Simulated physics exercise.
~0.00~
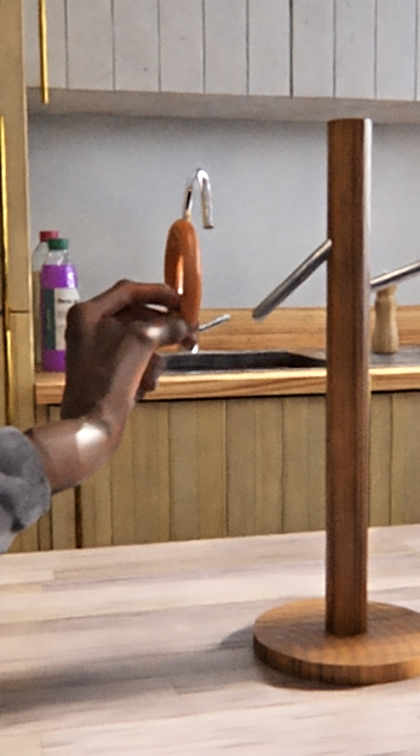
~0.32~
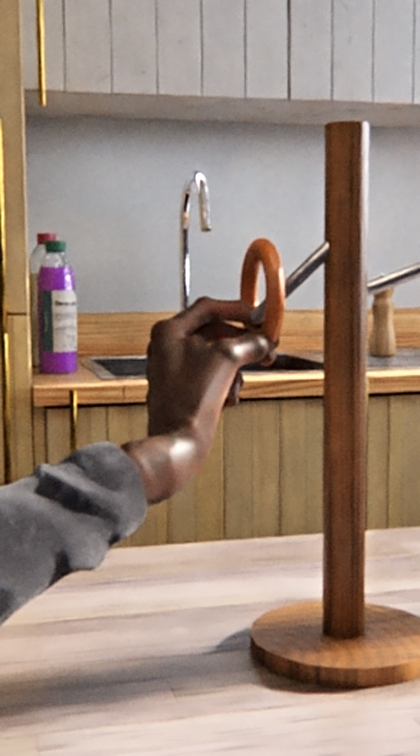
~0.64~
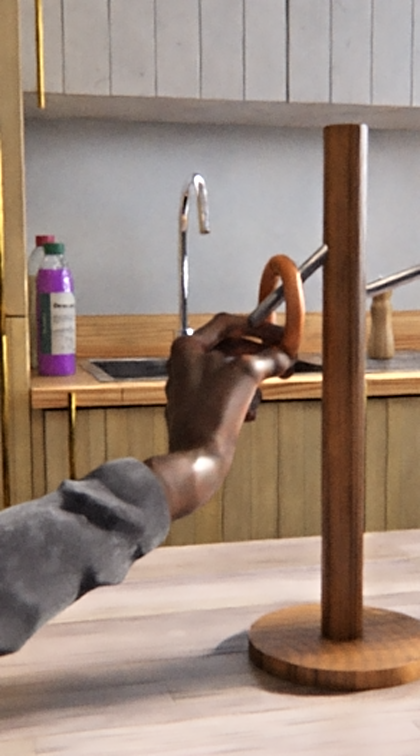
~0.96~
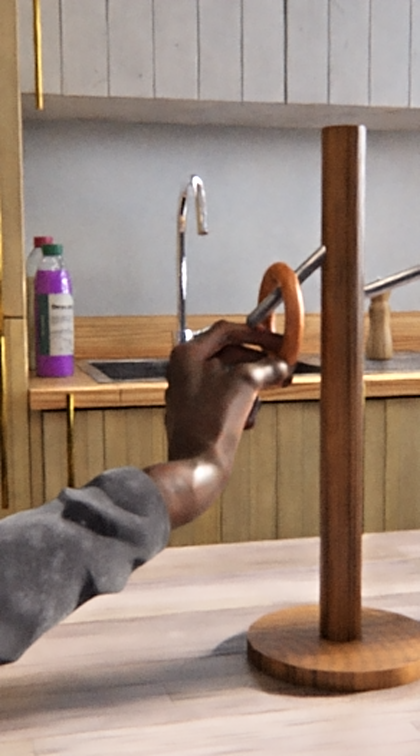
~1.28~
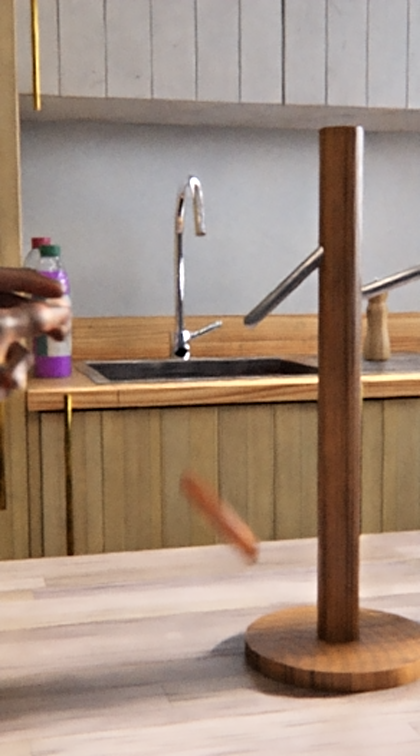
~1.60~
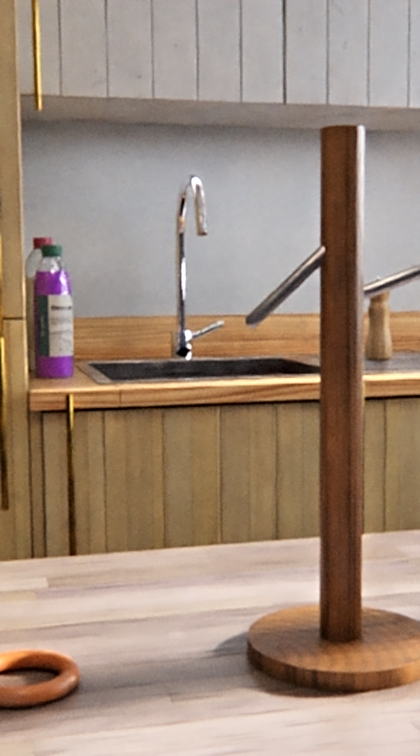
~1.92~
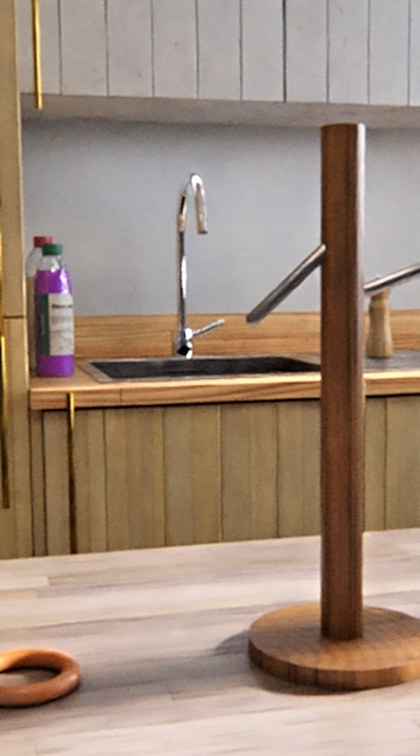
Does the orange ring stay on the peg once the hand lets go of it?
No, the orange ring comes off and drops to the table, where it ends up lying at the left.
